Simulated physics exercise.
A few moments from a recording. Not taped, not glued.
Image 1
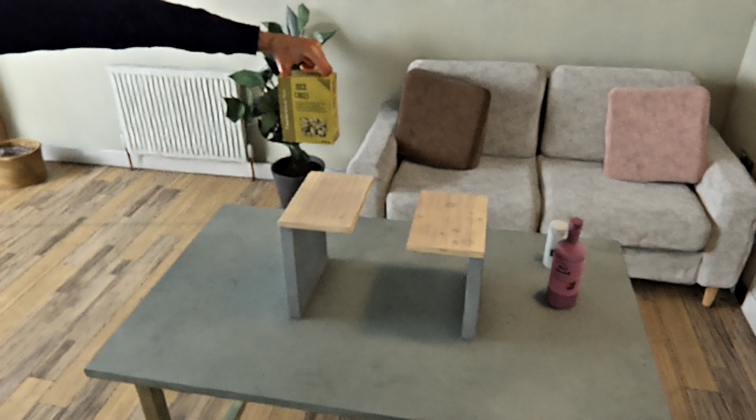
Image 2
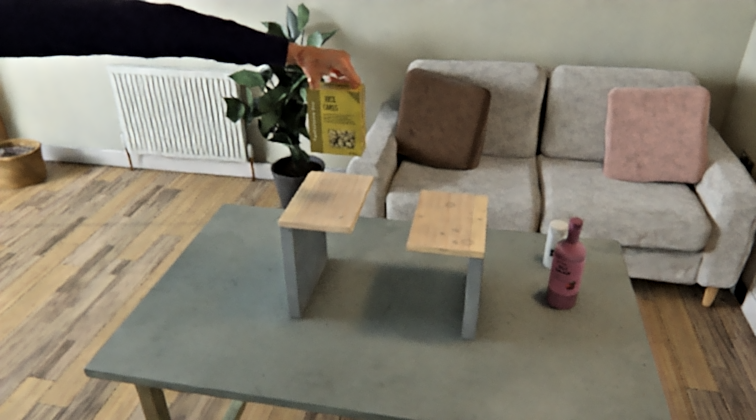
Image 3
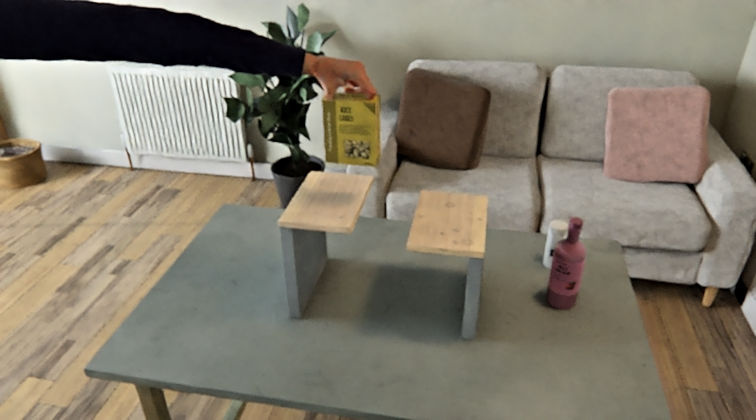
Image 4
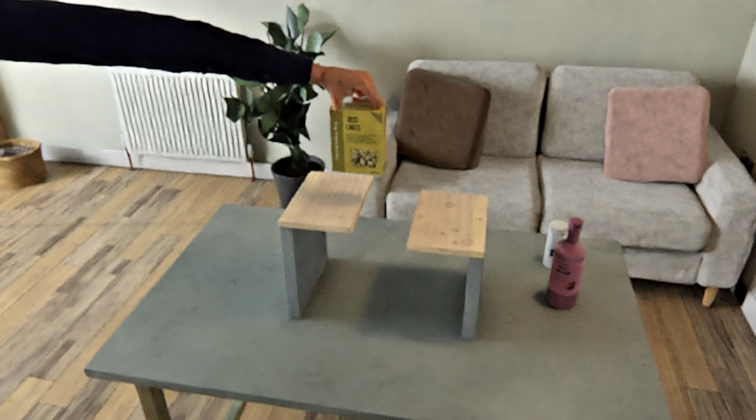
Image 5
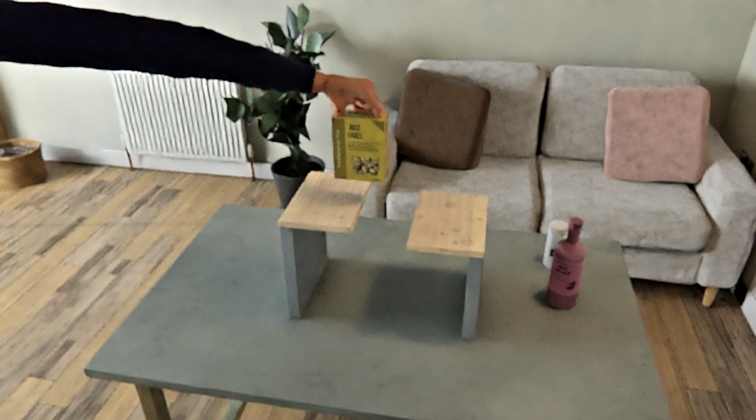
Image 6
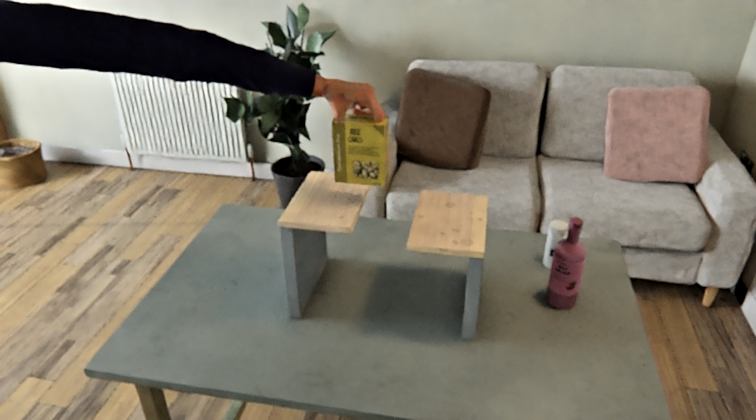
In a living room, a hand holding a yellow packet moves it rightward and slightly down behind two wooden-topped stands on a grey table, then keeps it nearly still in the air, while a pink bottle stays at right.
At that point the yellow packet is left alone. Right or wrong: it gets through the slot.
Wrong.
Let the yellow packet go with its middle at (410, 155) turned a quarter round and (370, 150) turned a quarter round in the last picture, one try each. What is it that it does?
On try one it slips past, and on try two it slips past.
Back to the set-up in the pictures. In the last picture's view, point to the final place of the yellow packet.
The object ends up somewhere near (362, 171).
Then, 0.20 s past the last view, yellow packet displaced a little near (362, 171).
Then, 0.50 s past the last view, yellow packet resting near (362, 171).
Finally, moved from the start, yellow packet; the other 2 still in place. Final places as the last picture's camera would see them, yellow packet near (362, 171). The packet lodges.
